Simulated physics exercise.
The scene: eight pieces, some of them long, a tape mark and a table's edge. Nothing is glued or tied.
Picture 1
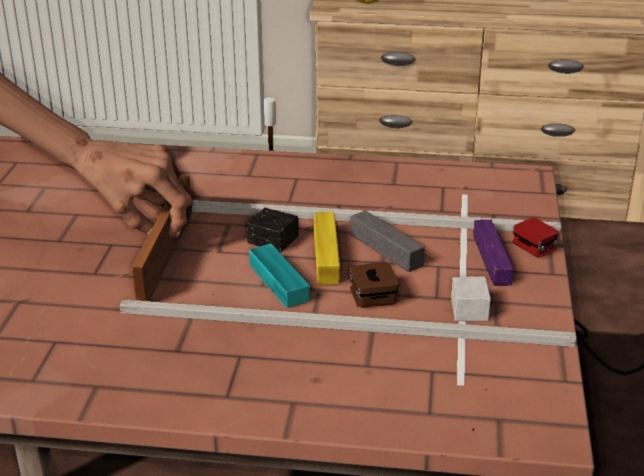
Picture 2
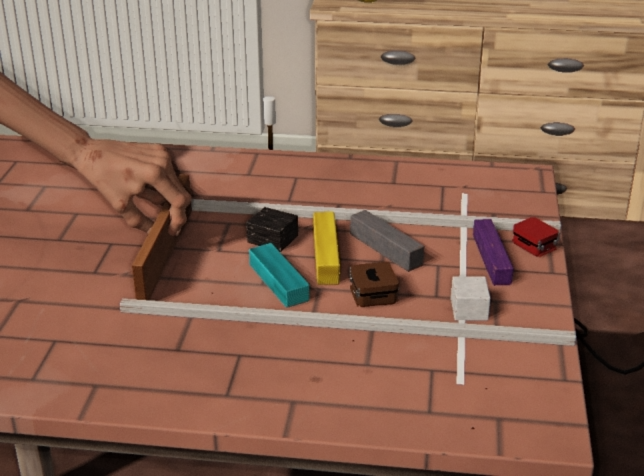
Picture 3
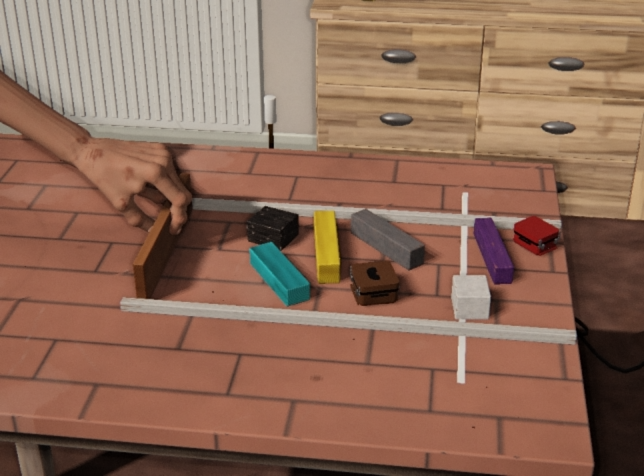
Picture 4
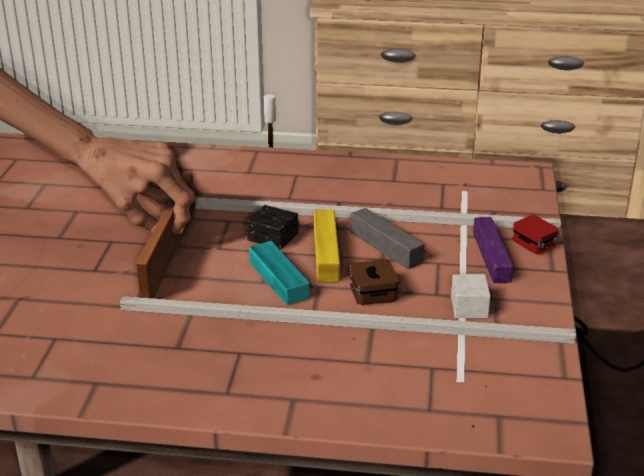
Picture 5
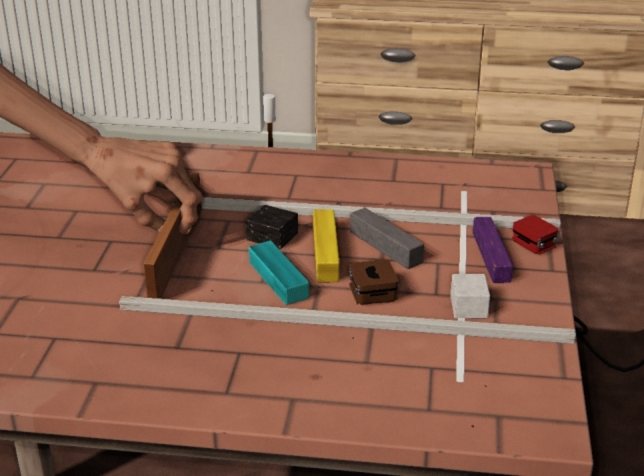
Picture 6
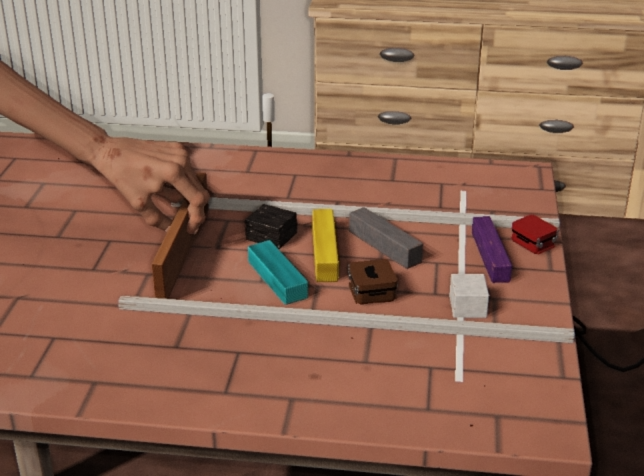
A hand slowly sliding a small wooden board rightward between two pale rails on a brick-patterned table, eight coloured objects staying still.
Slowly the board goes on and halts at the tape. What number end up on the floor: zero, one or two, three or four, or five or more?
In the end the number that fall off is one or two.
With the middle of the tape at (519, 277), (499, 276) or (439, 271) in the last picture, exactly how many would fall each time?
It would be 5, 4 and 0.
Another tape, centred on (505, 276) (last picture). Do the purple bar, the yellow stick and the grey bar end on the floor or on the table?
The purple bar comes down, the yellow stick is kept, the grey bar tumbles off.
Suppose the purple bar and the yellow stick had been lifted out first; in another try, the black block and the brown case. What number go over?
The counts: 0 and 0.
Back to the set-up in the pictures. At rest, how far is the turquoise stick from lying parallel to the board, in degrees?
About 0°.
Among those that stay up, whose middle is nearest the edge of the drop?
The purple bar ends nearest.
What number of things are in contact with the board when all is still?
That makes 2.
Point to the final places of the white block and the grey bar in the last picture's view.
Near (549, 300) and (535, 244).
Early on, none off yet; red case at rest near (534, 236); purple bar at rest near (491, 249); white block at rest near (469, 296).
A while later, none off yet; red case moving near (541, 236); purple bar travelled a little near (509, 249); white block travelled about its own width near (506, 298).
Finally, the number that fall off is one or two; lost, red case.
